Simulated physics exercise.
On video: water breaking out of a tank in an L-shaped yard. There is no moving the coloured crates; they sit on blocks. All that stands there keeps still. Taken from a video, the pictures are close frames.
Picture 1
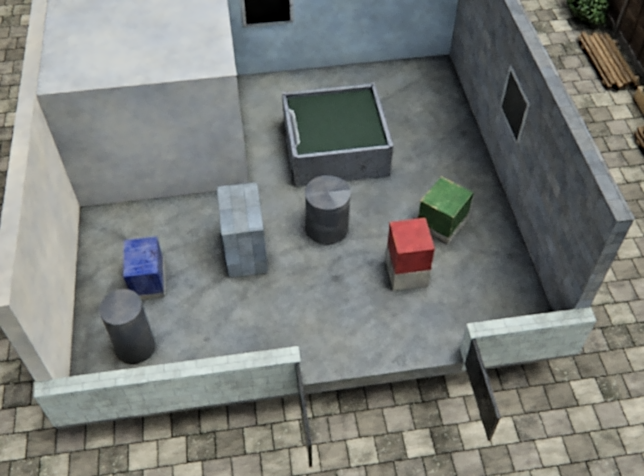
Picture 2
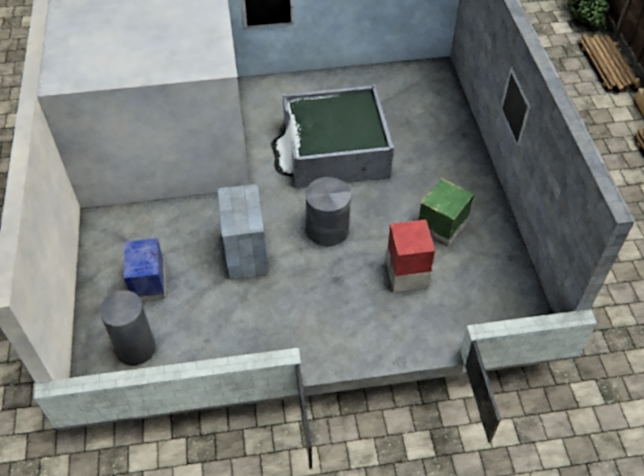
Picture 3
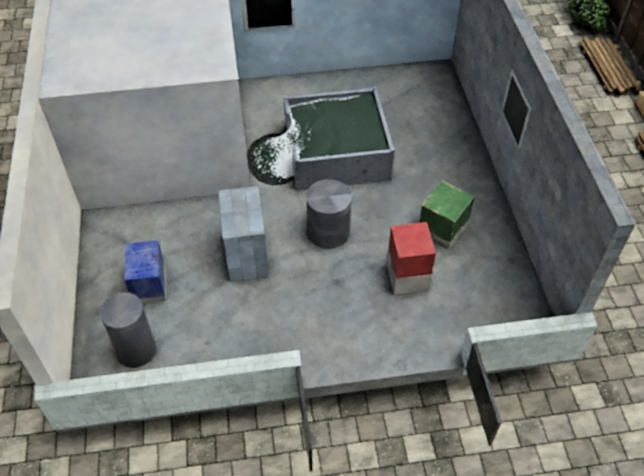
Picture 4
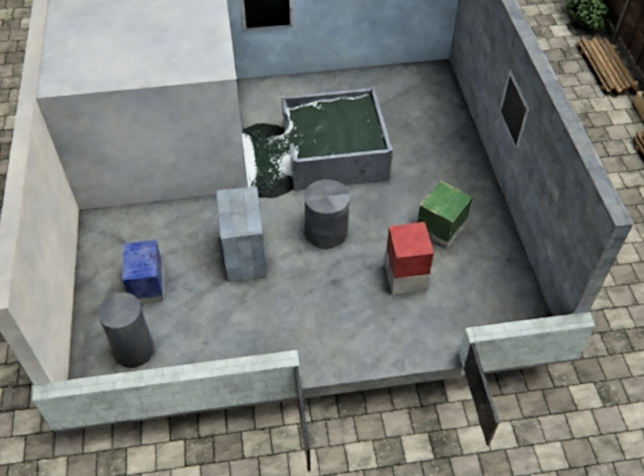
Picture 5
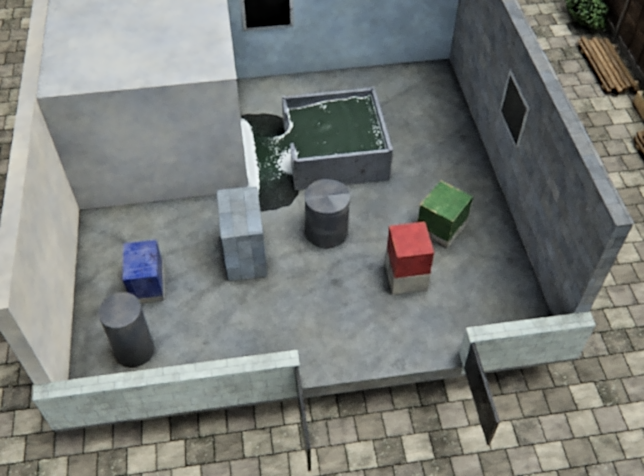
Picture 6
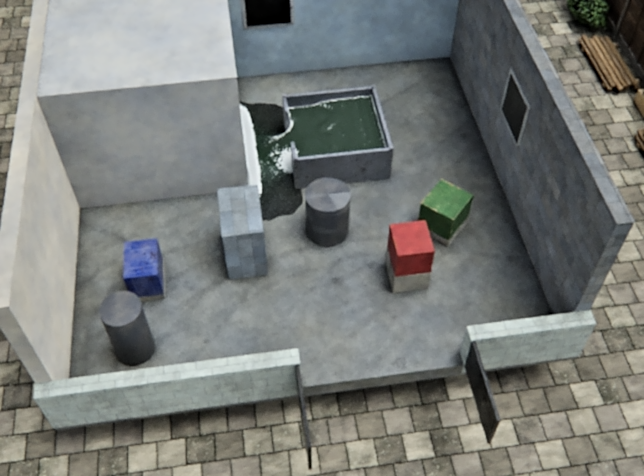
Dark green water breaks from the left side of a low grey tank in a walled concrete yard, seen from high above. Blue, red and green crates, a tall grey block and two dark cylinders stand still across the floor. White-edged, the water spreads left to the pale inner wall, then creeps forward behind the tall block, while the tank's surface ripples and the view stays fixed.
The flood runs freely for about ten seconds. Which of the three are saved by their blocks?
As I see it, the red crate is out of reach; the green crate is out of reach; the blue crate is out of reach.
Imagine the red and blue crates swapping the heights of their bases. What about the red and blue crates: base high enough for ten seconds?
Then red stays clear and blue stays clear.
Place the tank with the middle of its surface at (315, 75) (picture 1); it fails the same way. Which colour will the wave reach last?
The crate marked blue.
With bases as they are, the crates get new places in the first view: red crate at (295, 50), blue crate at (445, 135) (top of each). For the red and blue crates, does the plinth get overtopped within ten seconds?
Result - red crate is missed, blue crate is missed.
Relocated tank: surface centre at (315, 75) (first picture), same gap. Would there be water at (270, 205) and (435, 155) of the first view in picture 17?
The first spot is wetted, while the second is not reached.
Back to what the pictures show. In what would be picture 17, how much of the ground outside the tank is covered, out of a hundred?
It comes to 30 per cent.
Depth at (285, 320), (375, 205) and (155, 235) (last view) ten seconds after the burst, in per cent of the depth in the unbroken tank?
I'd say around 2 per cent, then 6 per cent, then 4 per cent.
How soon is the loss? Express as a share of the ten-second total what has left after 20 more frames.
Around 30 % of the total, roughly.
A moment on, water covers 15 % of the floor; the red crate not reached, the green crate not reached, the blue crate not reached.
Next, water covers 30 % of the floor; the red crate not reached, the green crate not reached, the blue crate water round its plinth.
Then, water covers 50 % of the floor; the red crate water round its plinth, the green crate water round its plinth, the blue crate water round its plinth.
Later, water covers 70 % of the floor; the red crate water round its plinth, the green crate water round its plinth, the blue crate water round its plinth.
In the end, water covers 95 % of the floor; the red crate stayed above the water, the green crate stayed above the water, the blue crate stayed above the water.
